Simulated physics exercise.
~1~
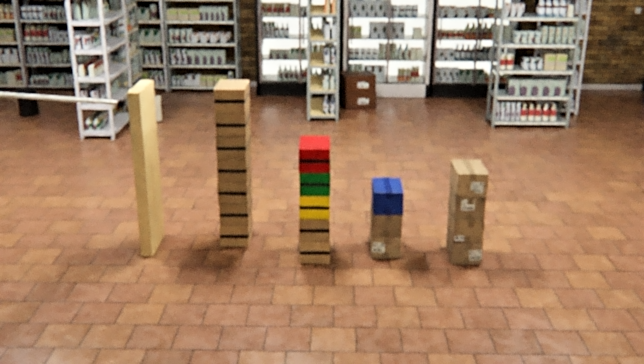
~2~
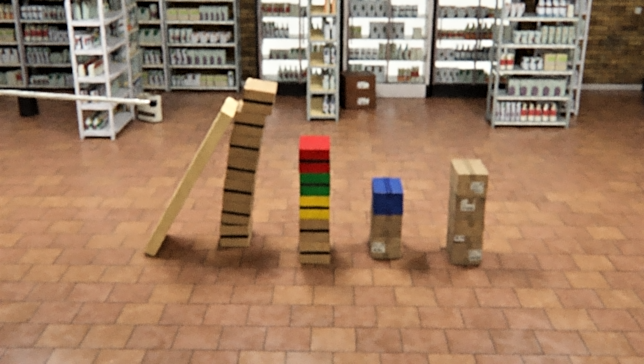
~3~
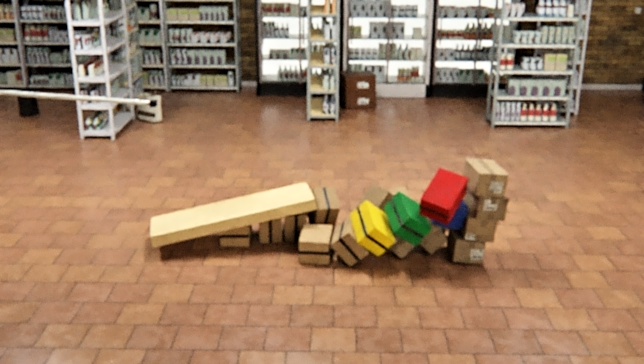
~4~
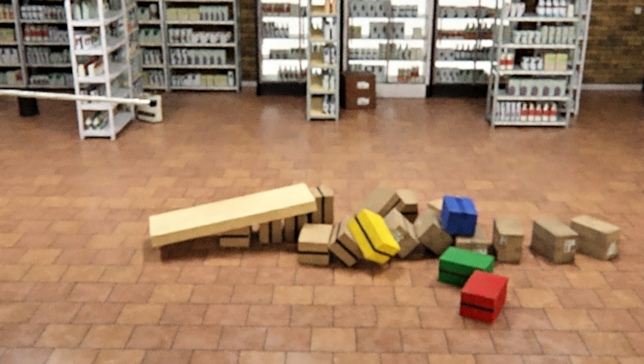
A tall wooden board tipped right into the first of four stacks of parcels, toppling them one after another, and the boxes ended up strewn across the tiled floor, with the red and green ones lying in front and the board resting aslant.
